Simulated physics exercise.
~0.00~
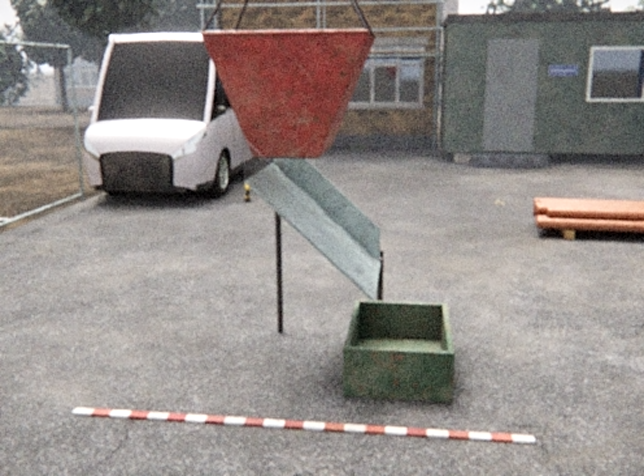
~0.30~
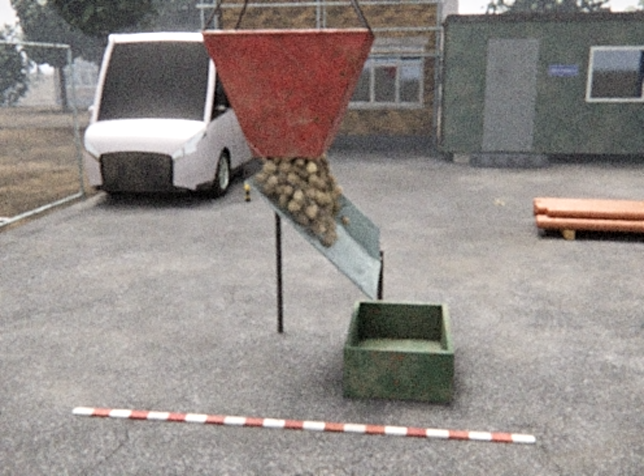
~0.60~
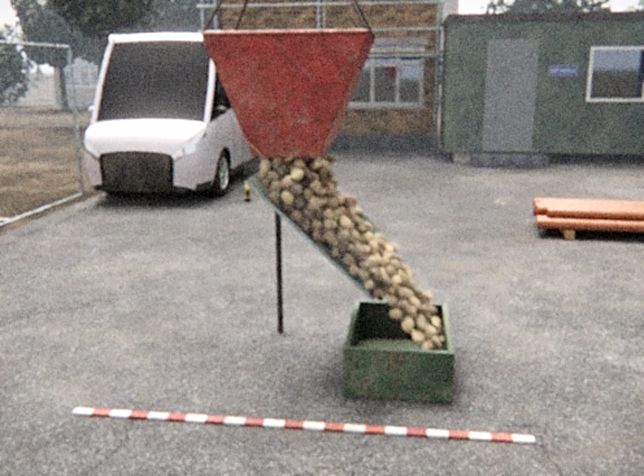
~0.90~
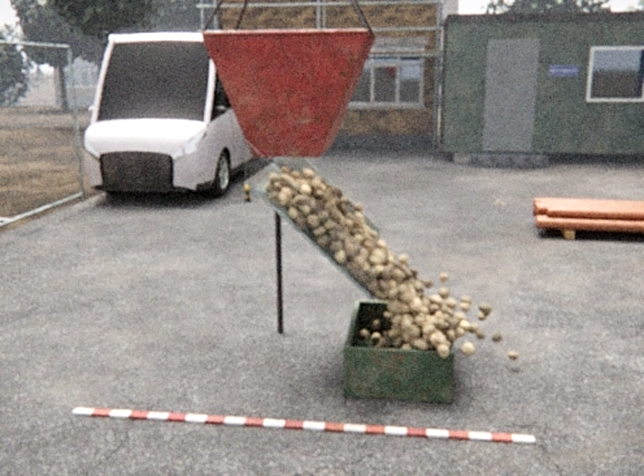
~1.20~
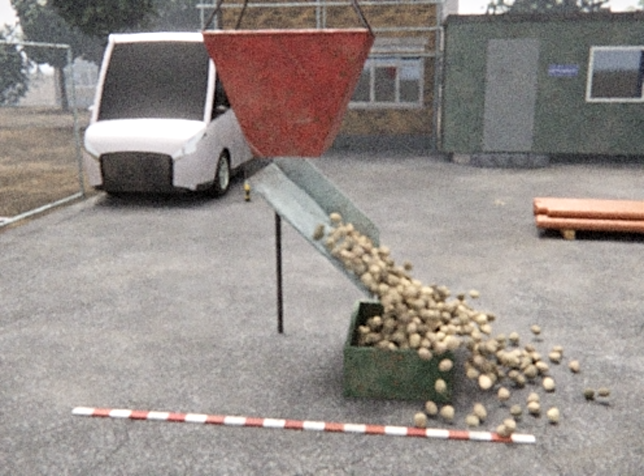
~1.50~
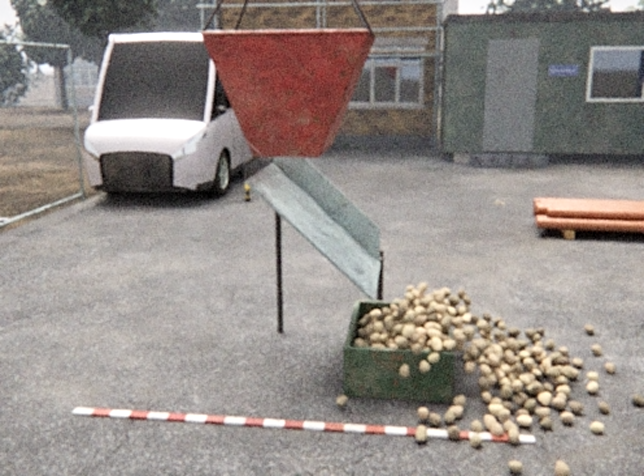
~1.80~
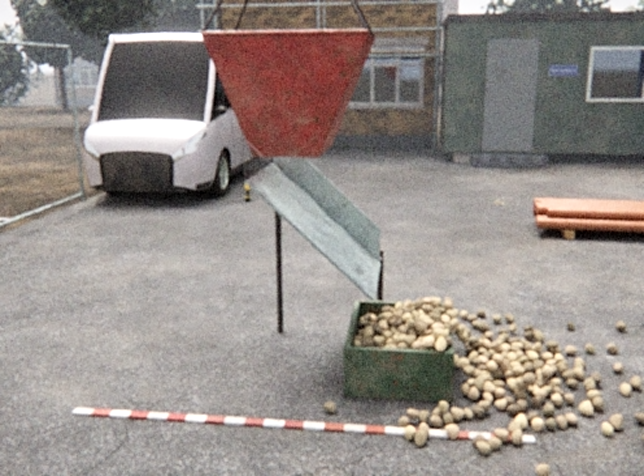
A red hopper hangs above a sloping grey steel slide and an open green bin on a paved yard, viewed from the front by a still camera. A white van stands behind at left, a dark green cabin and orange pipes at right, and a red-and-white staff lies in front. Rounded tan cobbles drop from the hopper onto the slide. They stream down to the right into the bin, then some spill past its right side and scatter across the ground. The slide empties, leaving most stones in the full bin and the rest spread beside it, mainly to the right.
